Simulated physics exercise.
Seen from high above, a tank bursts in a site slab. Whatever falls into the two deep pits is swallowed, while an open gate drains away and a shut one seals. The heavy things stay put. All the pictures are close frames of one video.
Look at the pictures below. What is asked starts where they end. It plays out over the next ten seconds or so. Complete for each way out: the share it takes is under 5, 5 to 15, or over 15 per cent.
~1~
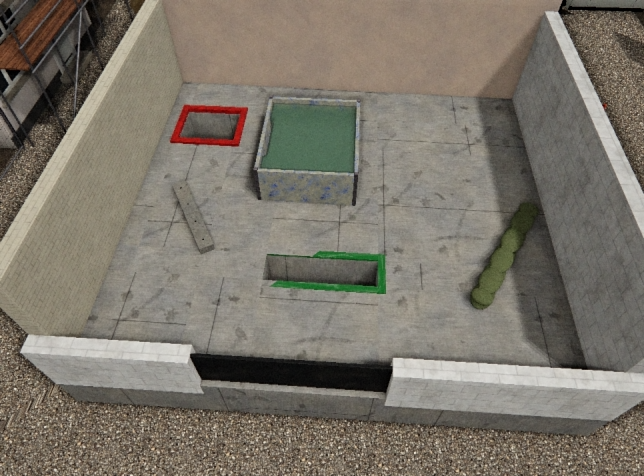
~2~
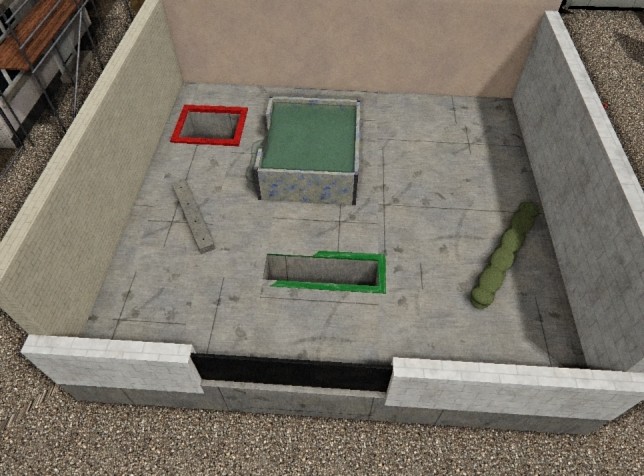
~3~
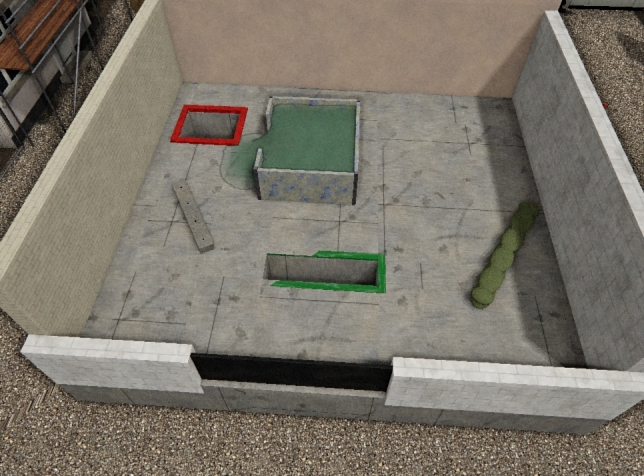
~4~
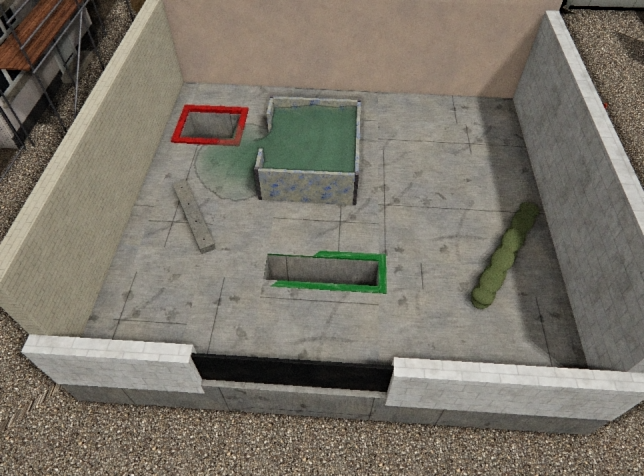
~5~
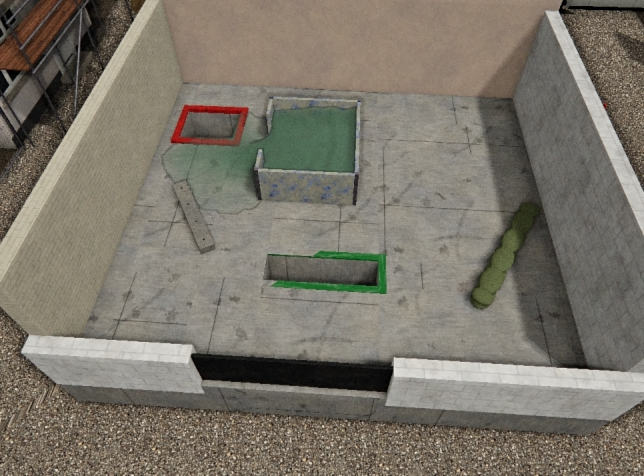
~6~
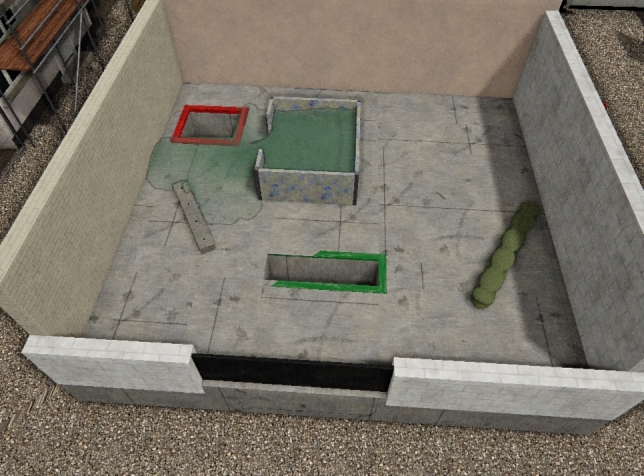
Completed: For the gate it is under 5 per cent; for the red pit it is over 15 per cent; for the green pit it is 5 to 15 per cent.
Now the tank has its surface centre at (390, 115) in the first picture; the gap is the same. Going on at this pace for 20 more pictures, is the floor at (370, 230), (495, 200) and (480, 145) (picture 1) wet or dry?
Looking at all three, I'd call them bone dry, bone dry, bone dry.
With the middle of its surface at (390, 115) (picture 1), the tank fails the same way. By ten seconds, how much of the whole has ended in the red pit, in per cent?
I'd put the red pit at 30 % of the whole.
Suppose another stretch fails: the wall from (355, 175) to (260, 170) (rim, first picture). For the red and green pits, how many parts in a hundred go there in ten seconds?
Estimates in per cent: Red 0, green 70.
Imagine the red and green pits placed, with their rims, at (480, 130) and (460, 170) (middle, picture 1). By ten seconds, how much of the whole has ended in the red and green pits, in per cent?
The red pit takes around 8 percent, while the green pit takes around 6 percent.
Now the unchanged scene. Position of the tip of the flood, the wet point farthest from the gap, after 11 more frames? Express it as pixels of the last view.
The wet point farthest out is around (79, 347).
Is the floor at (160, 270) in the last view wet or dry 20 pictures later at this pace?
That place: Swamped.
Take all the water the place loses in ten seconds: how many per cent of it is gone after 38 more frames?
It should be close to 75 percent by then.
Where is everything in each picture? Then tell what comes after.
The first frame shows the water tank at (311, 137) is whole and still.
In the second frame, water pours out at (268, 153) and has run to (254, 180).
In the third frame, water pours out at (268, 153) and has run to (228, 178).
In the fourth frame, the front is at (199, 167), out from the gap at (269, 153).
In the fifth frame, the front is at (166, 159), out from the gap at (269, 153).
In the sixth frame, the front is at (148, 174), out from the gap at (269, 153).
A moment on, water covers 15 % of the floor; the gate 0 %, the red pit 4 %, the green pit 0 %.
Next, water covers 25 % of the floor; the gate 0 %, the red pit 9 %, the green pit 0 %.
Then, water covers 35 % of the floor; the gate 0 %, the red pit 14 %, the green pit 1 %.
Later, water covers 55 % of the floor; the gate 0 %, the red pit 18 %, the green pit 4 %.
In the end, water covers 75 % of the floor; the gate 0 %, the red pit 20 %, the green pit 9 %.
